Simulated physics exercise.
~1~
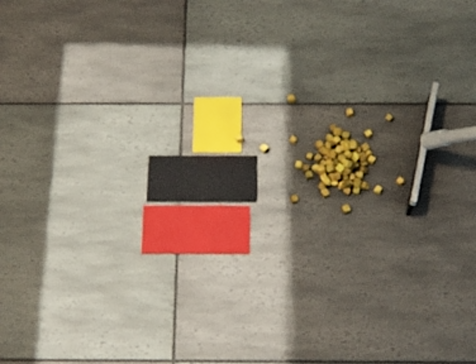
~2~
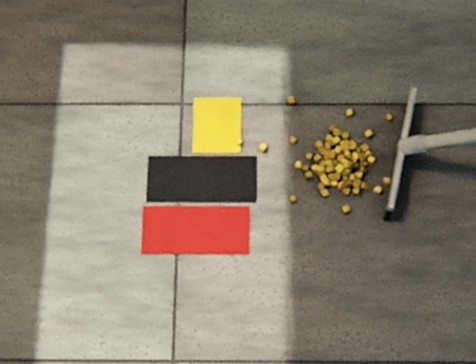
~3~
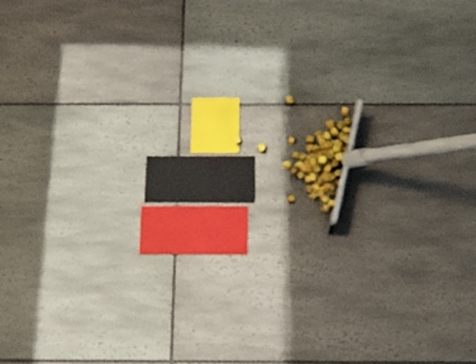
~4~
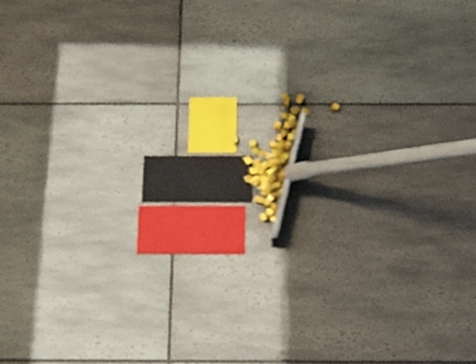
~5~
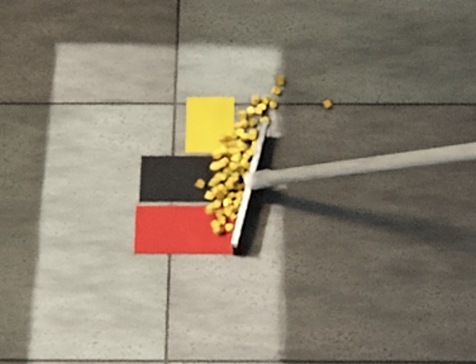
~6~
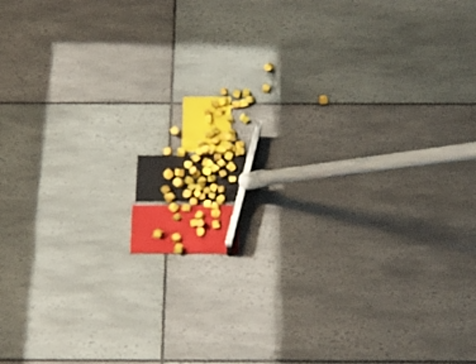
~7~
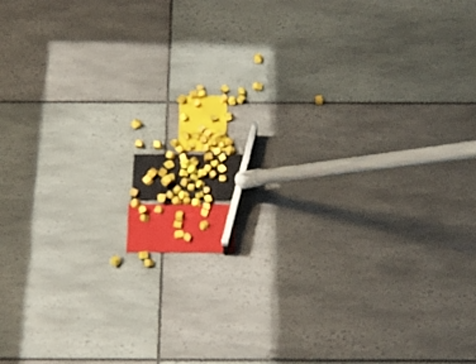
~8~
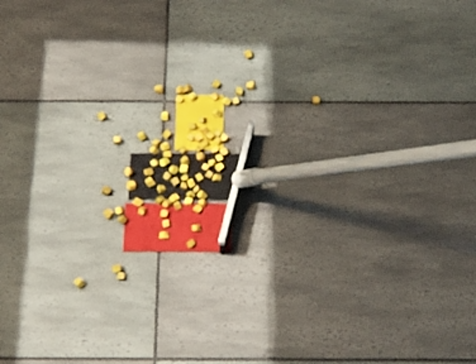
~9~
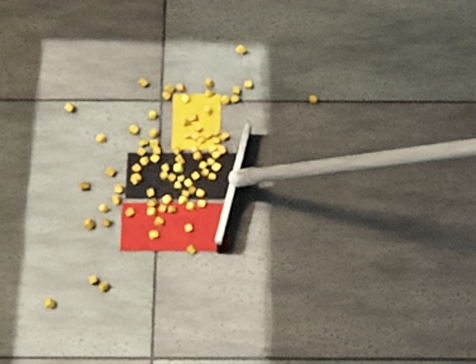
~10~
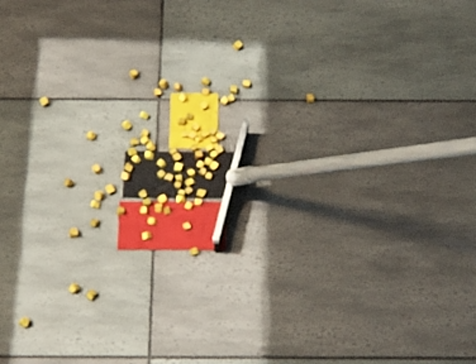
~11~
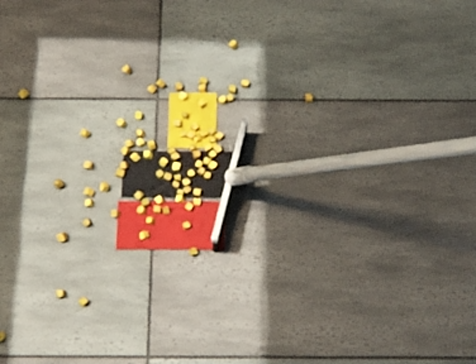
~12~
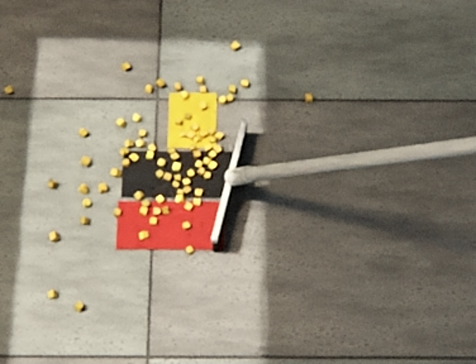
On a grey tiled floor, a squeegee pushes yellow cubes left onto yellow, black and red sheets, stops, and the cubes scatter.
